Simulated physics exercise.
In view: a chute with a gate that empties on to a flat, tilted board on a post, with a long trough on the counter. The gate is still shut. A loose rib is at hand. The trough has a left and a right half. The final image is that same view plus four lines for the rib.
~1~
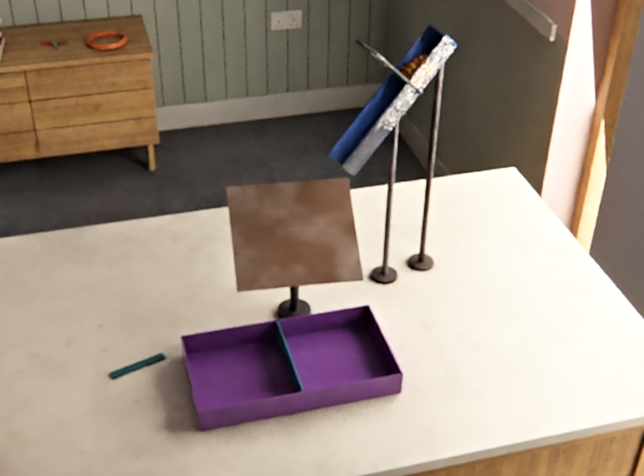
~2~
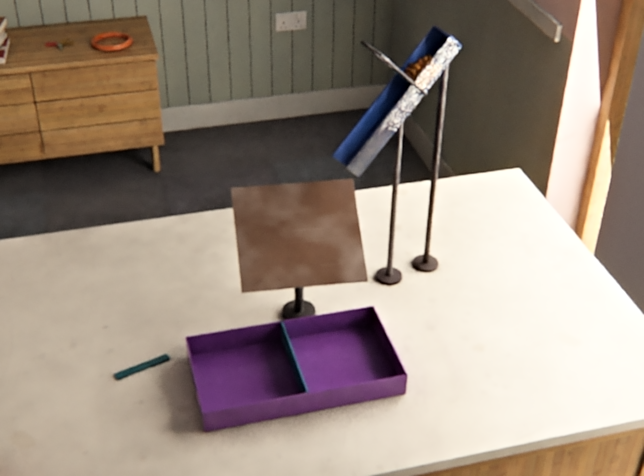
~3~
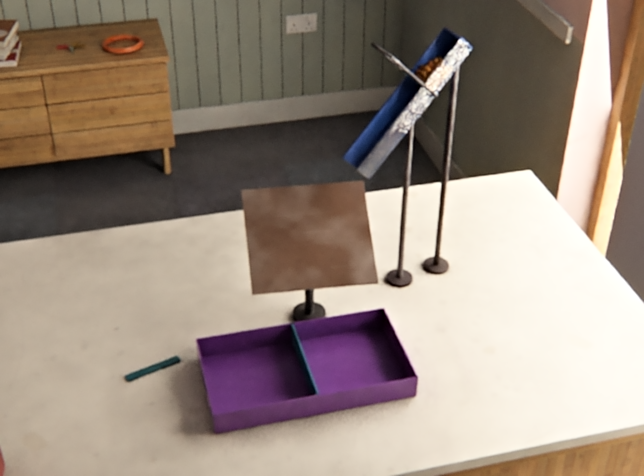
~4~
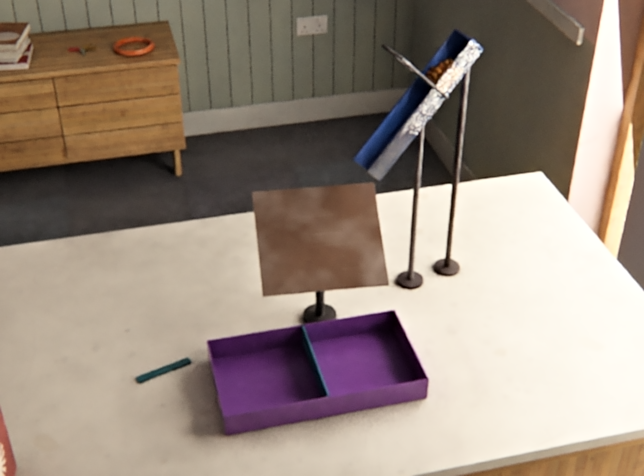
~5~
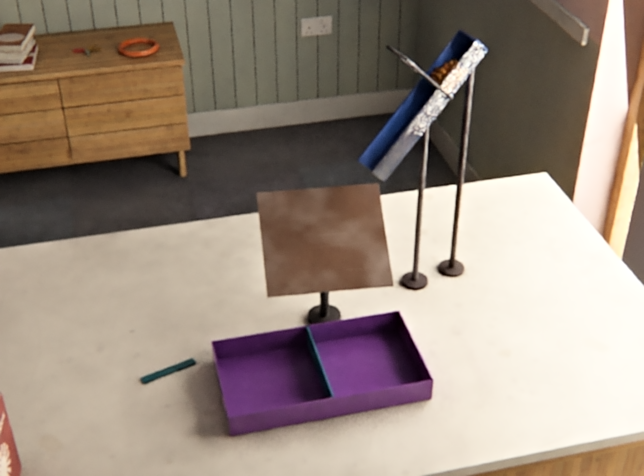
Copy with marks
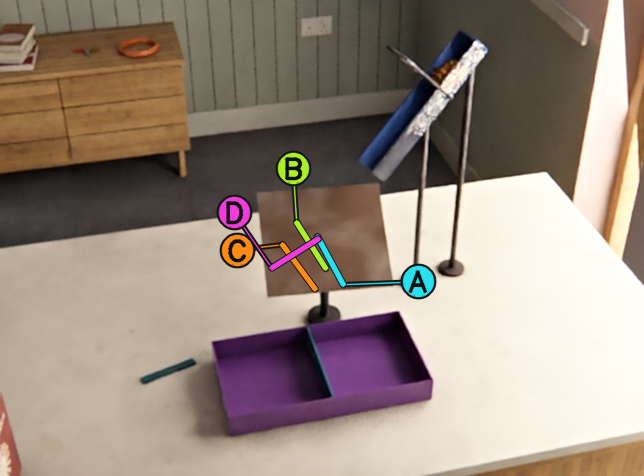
On a pale counter in a room with a wooden chest of drawers, a raised blue chute holds a small orange-brown load behind a shut gate, near a tilted brown board and a divided purple trough. The view shifts slightly, sliding everything rightward together, while the objects themselves stay still.
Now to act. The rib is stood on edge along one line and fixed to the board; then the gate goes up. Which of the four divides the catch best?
Use line D.
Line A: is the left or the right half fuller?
The right half.
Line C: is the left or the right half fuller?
The right half.
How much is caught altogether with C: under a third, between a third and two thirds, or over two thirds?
Line C gives over two thirds.
On the marked copy, line A from (317, 236) to (343, 284); line B from (296, 222) to (325, 268); line C from (282, 244) to (315, 288); line D from (318, 238) to (271, 268).
For line A, of what is caught, a small part in the left half, nearly all in the right.
For line B, of what is caught, a stray few in the left half, nearly all in the right.
For line C, of what is caught, a small part in the left half, nearly all in the right.
For line D, of what is caught, about two thirds in the left half, about a third in the right.
